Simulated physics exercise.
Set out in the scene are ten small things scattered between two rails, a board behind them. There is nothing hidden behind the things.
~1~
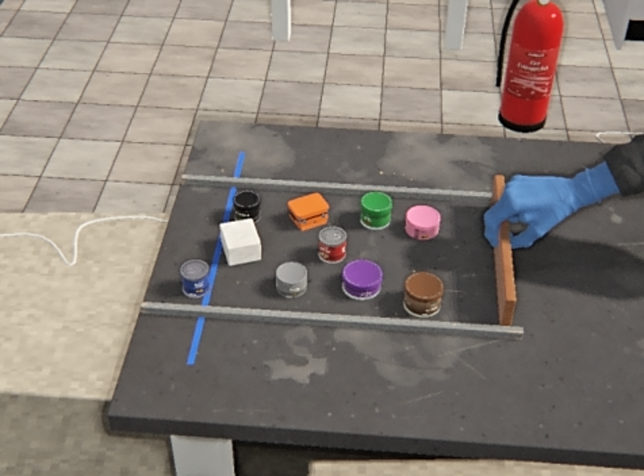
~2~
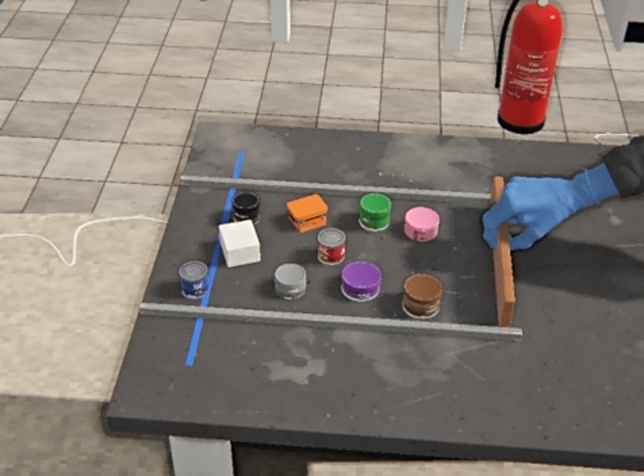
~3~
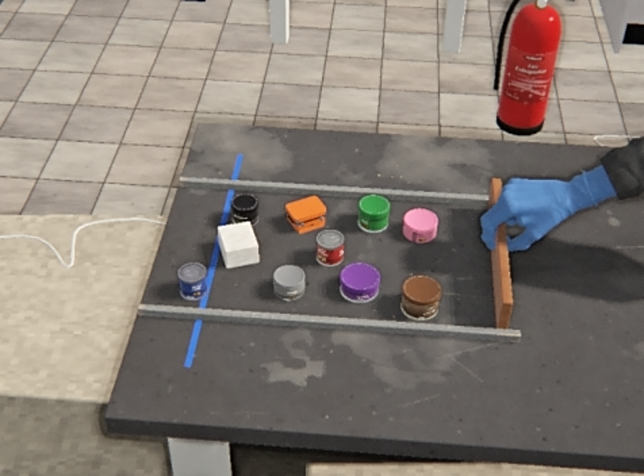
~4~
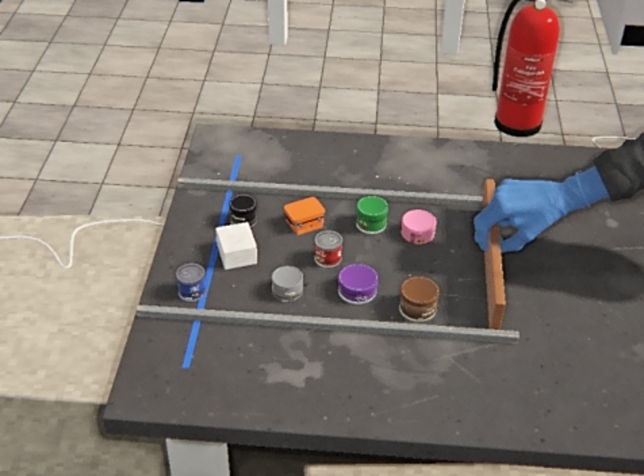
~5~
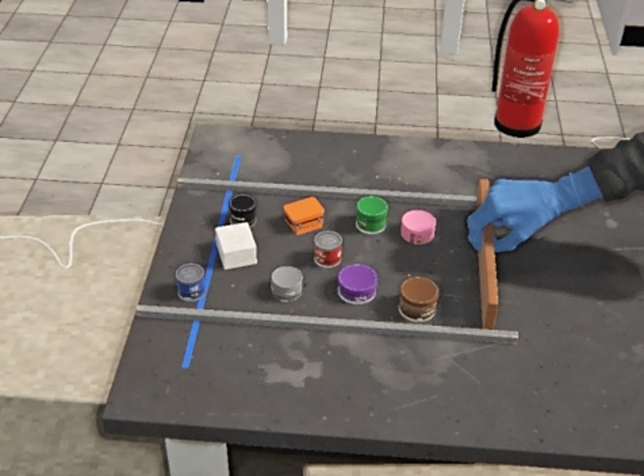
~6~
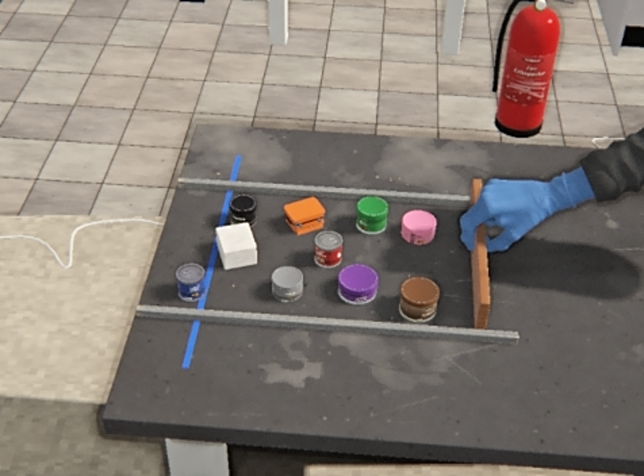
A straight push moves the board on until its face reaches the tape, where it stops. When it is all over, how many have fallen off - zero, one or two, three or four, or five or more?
In the end, one or two have fallen off.
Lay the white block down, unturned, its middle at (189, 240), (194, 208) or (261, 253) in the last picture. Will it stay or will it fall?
Try one it is not knocked off; try two it goes off the edge; try three it is not knocked off.
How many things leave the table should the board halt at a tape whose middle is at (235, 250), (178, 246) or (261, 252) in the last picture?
In order, 0, 5 and 0.
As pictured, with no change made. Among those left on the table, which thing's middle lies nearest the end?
The foremost one is the blue tin.
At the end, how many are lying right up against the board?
It is in contact with 5.
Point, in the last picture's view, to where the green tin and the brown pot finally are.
Close to (213, 191); the other close to (185, 285).
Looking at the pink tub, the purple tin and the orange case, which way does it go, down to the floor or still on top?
Outcome - pink tub safe, purple tin safe, orange case safe.
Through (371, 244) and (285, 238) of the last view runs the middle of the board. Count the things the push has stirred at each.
By then 5, and later 9.
A little later, none off yet; blue tin at rest near (191, 283); black tin at rest near (243, 212); white block at rest near (236, 246).
Next, none off yet; blue tin shifted about its own width near (172, 284); black tin shifted well along near (187, 213); white block shifted about its own width near (201, 241).
When it is over, the number that fall off is one or two; down, black tin.
